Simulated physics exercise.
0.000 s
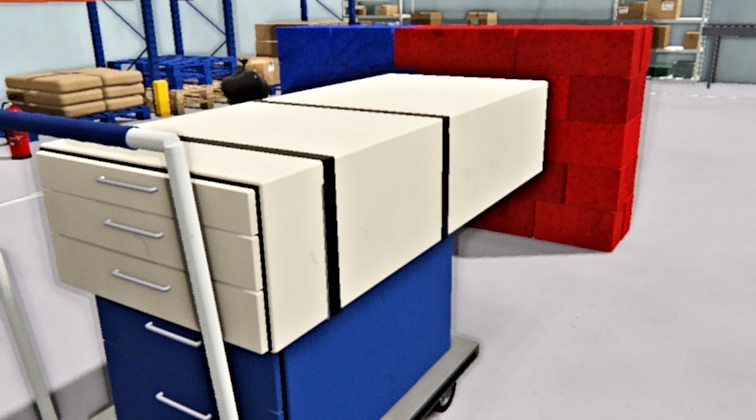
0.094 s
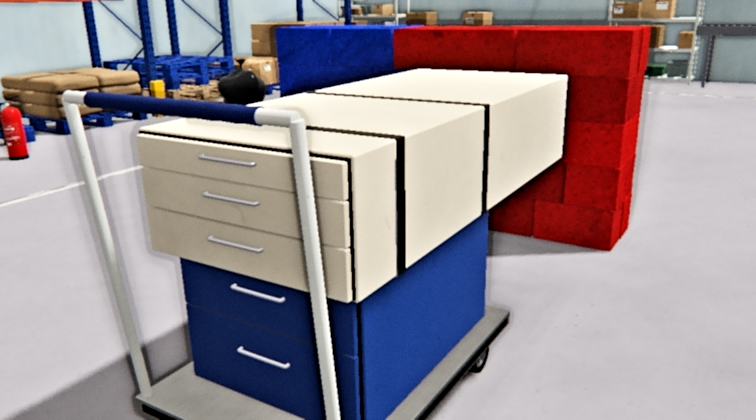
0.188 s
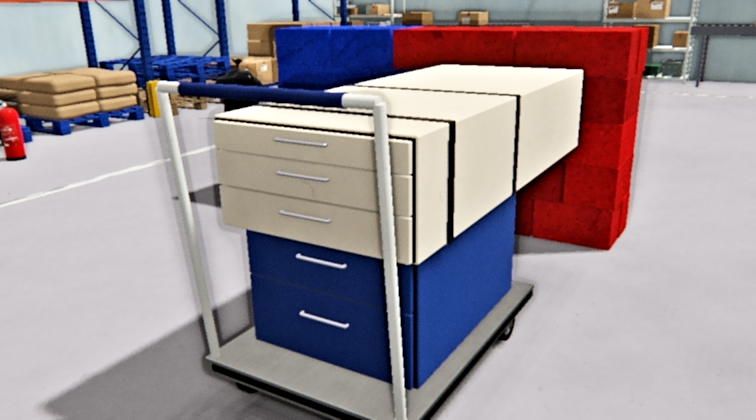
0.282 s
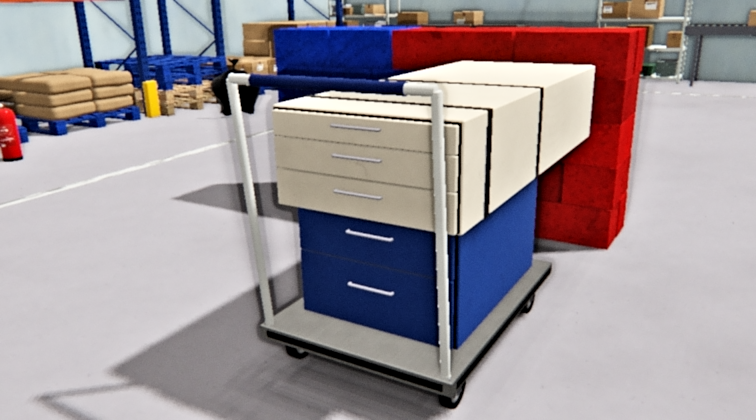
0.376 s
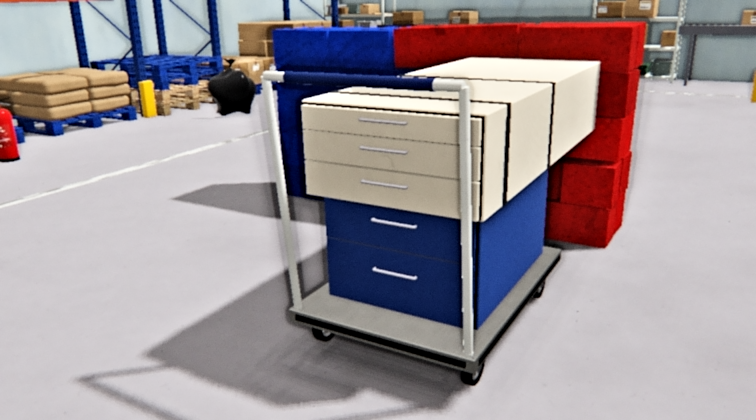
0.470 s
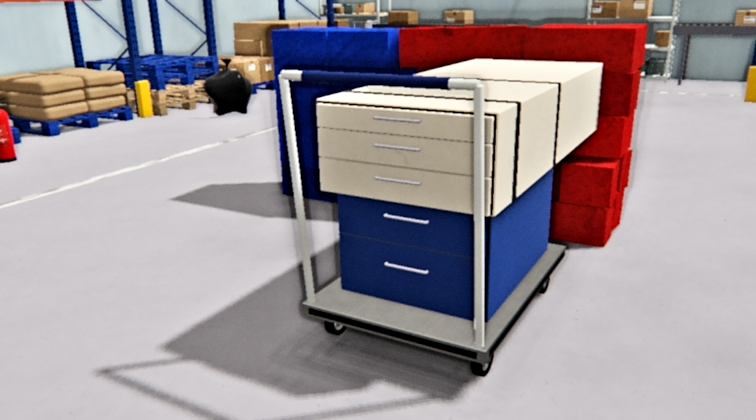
A trolley stacked with cream drawers on top of blue ones rolled away across the warehouse floor with nobody holding it, and its overhanging load pushed into a red and blue block wall, shifting some blocks slightly.
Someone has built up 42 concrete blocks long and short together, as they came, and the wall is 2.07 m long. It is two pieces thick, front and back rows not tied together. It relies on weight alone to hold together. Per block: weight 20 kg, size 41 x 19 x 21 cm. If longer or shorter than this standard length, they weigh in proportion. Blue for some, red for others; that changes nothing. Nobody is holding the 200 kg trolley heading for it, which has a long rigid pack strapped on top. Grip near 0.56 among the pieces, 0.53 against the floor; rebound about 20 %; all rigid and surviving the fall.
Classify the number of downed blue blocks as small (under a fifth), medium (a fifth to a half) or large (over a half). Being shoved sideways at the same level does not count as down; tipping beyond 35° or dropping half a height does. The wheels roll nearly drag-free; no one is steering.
It is small.
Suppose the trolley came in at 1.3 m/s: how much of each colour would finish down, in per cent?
Share down, in per cent: Blue 0, red 0.
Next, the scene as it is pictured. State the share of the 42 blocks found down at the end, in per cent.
40 %.
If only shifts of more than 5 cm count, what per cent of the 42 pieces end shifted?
It comes to 40 percent.
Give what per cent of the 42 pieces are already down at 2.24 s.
By that time it is 40 percent.
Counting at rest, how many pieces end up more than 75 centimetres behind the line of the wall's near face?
Around 10 of the pieces.
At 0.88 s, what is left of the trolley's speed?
Speed: Close to 0.3 m/s.
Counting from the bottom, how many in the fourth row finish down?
Row tally: 6.
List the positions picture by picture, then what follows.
In the first frame (each place is the centre of the face we see best; the camera moves round a little), load (541, 112) 79 cm short of the wall; top blue block (361, 47); top red block (572, 53); all as stacked.
Load (561, 103) 56 cm short of the wall; top blue block (360, 48), in the second frame.
Load (578, 96) 32 cm short of the wall; top blue block (360, 49), in the third frame.
Load (590, 89) 8 cm short of the wall; top blue block (359, 49), in the fourth frame.
Load (596, 84) 50 mm into the wall's line; top blue block (358, 50); top red block (572, 49) moved 6 cm; steepest lean 4°, the block at (636, 91); 16 have shifted, in the fifth frame.
Load (598, 85) 10 cm into the wall's line; top blue block (357, 50); top red block (577, 50) moved 14 cm; 17 have shifted, in the sixth frame.
By 0.62 s, load 17 cm past the wall's line, still rolling; none of the 20 blue blocks down (0 of 42 in all colours); top blue block unmoved; top red block moved 24 cm.
By 0.88 s, load 26 cm past the wall's line, still rolling; none of the 20 blue blocks down (10 of 42 in all colours); top blue block unmoved; top red block tilted 17°.
By 1.22 s, load 33 cm past the wall's line, still rolling; none of the 20 blue blocks down (15 of 42 in all colours); top blue block unmoved; top red block tilted 24°, 34 cm lower.
By 2.24 s, load 33 cm past the wall's line, still rolling; none of the 20 blue blocks down (17 of 42 in all colours); top blue block unmoved; top red block tilted 32°, 72 cm lower.
When it is over (4.4 s), load 33 cm past the wall's line, stopped; none of the 20 blue blocks down (17 of 42 in all colours); top blue block unmoved; top red block 85 cm lower. That is 0 per cent. In pixels of the last frame, middles, top blue block near (366, 49), top red block near (651, 204).
